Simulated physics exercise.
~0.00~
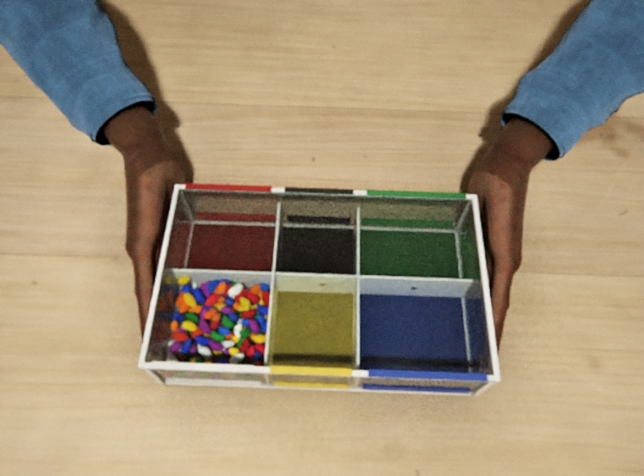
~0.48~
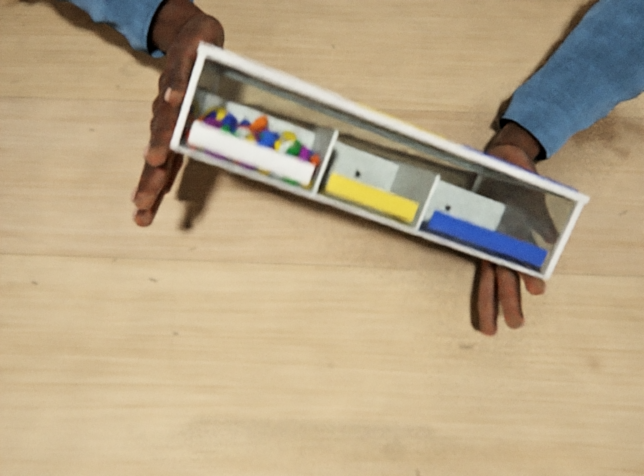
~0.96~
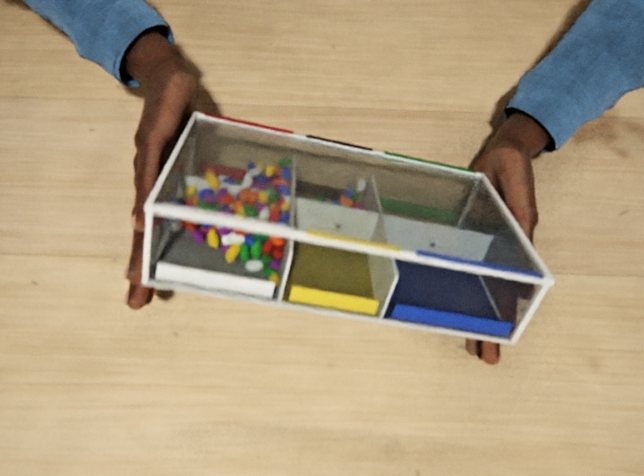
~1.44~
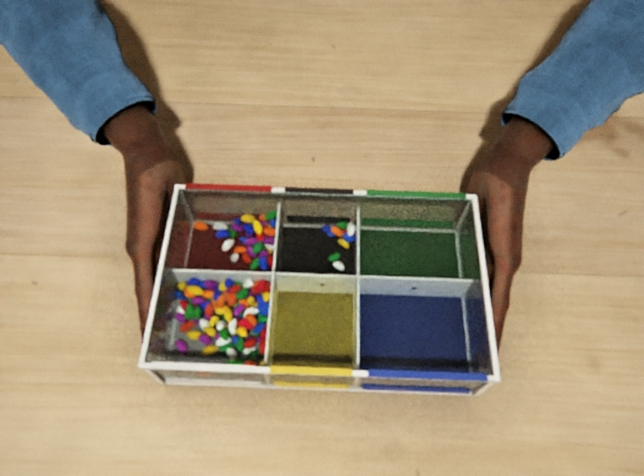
Colorful beans spill from the white compartment into red and black as hands tilt the box and level it.
